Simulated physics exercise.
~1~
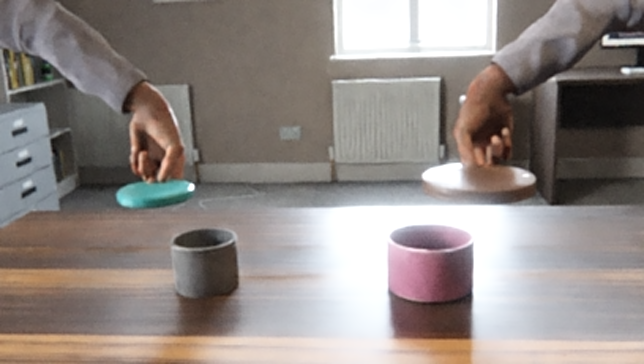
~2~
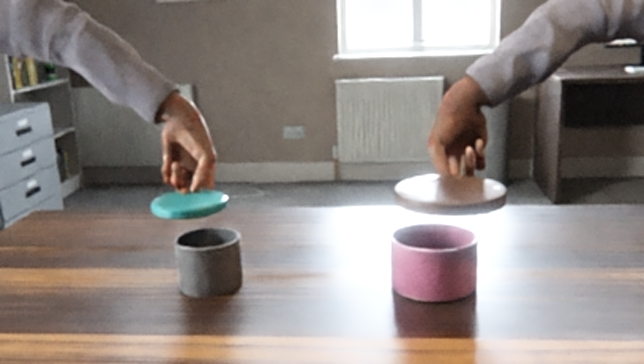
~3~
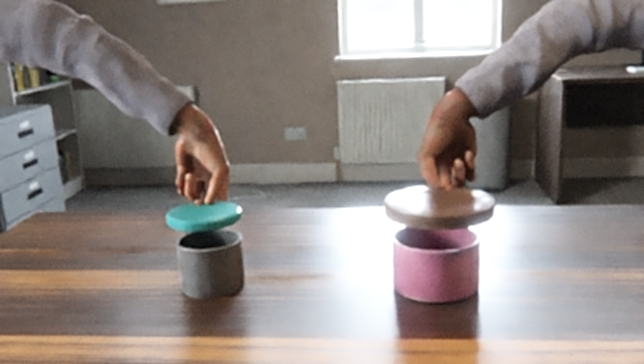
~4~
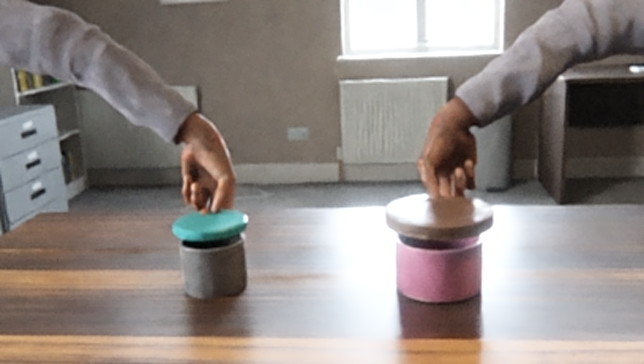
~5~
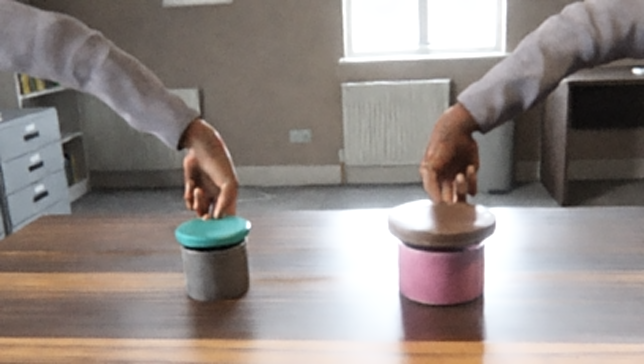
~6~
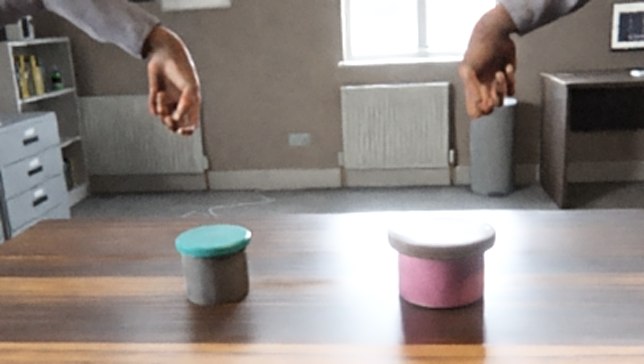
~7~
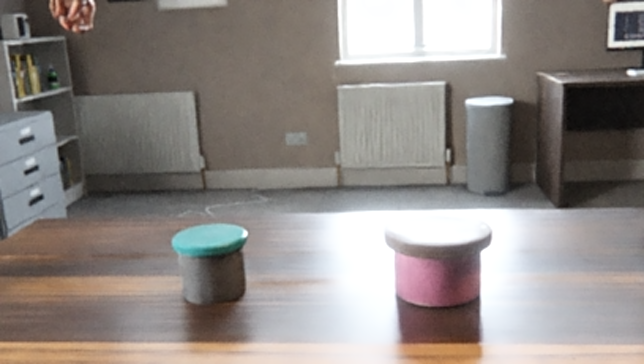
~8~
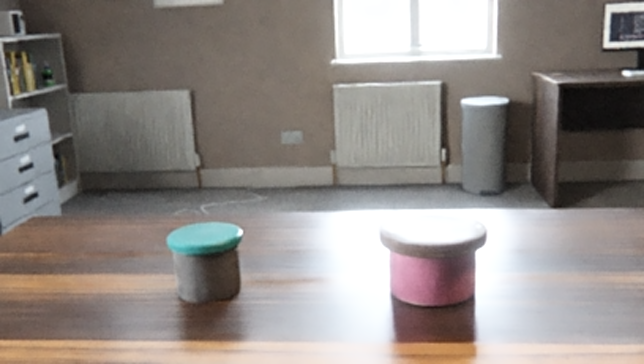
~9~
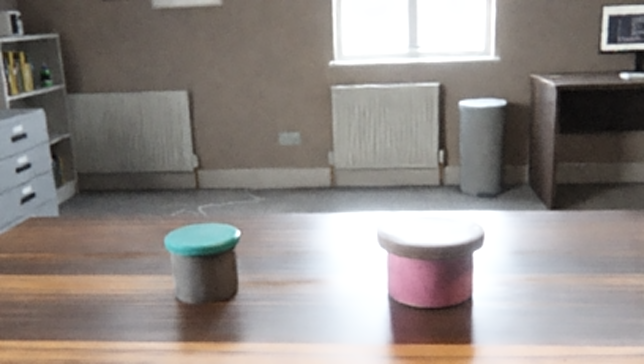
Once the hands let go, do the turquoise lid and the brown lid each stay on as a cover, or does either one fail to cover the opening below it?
Both lids stay on as covers. The turquoise lid rests over the grey jar and the brown lid rests over the pink mug.
A turquoise lid and a brown lid, each held by a hand, were lowered onto a small grey jar and a wider pink mug on a wooden table. The hands let go and drew away, leaving both openings covered.
